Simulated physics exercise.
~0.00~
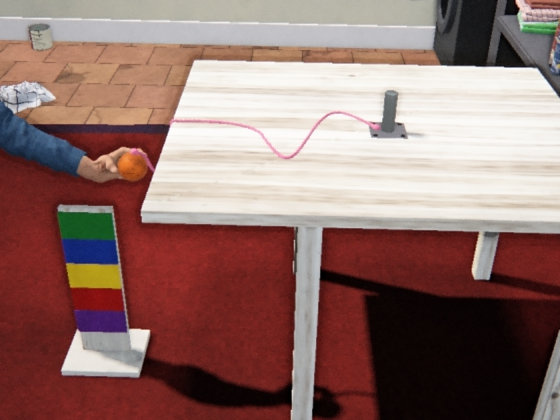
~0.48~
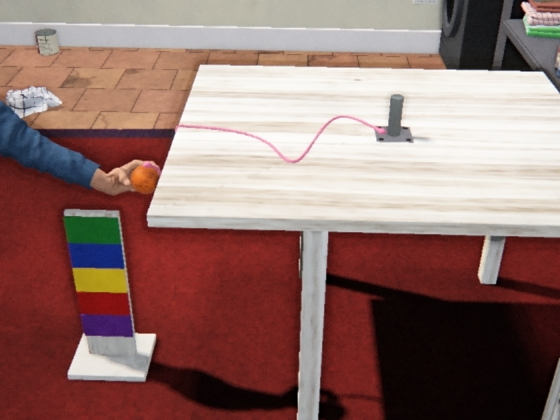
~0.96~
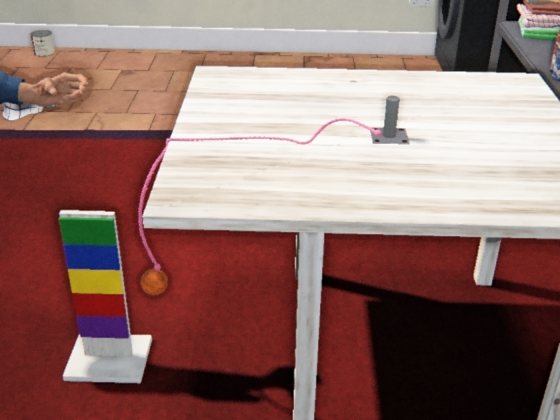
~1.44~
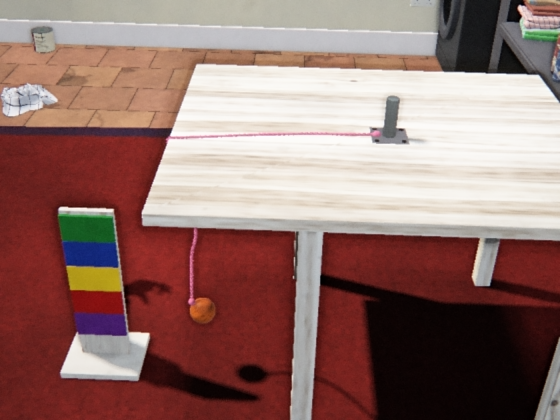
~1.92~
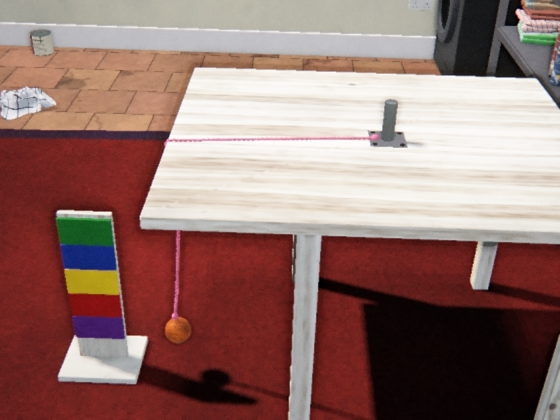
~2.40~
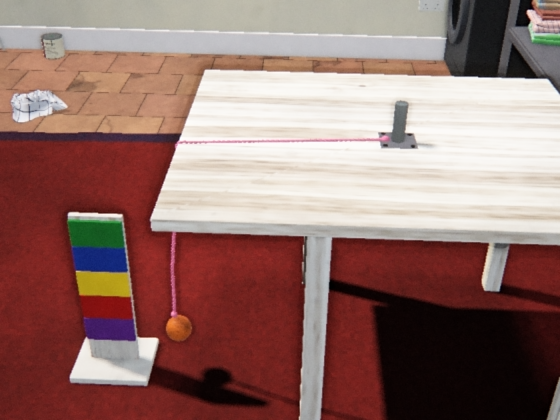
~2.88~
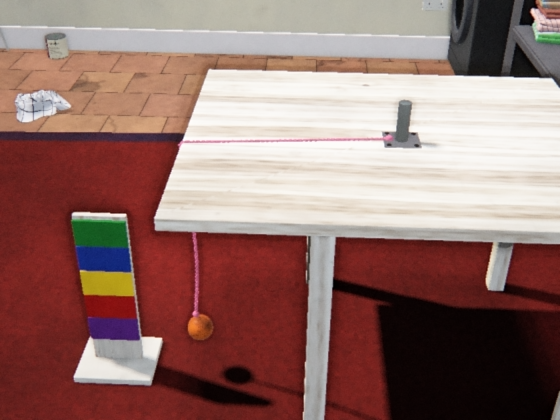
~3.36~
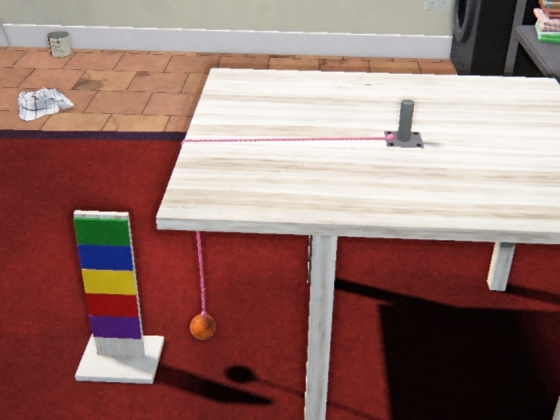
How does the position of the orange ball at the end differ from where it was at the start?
At the start the orange ball is held in a hand beside the table's left edge, near the height of the tabletop. At the end it hangs from the pink cord below the tabletop, lower and further right, level with the purple band.
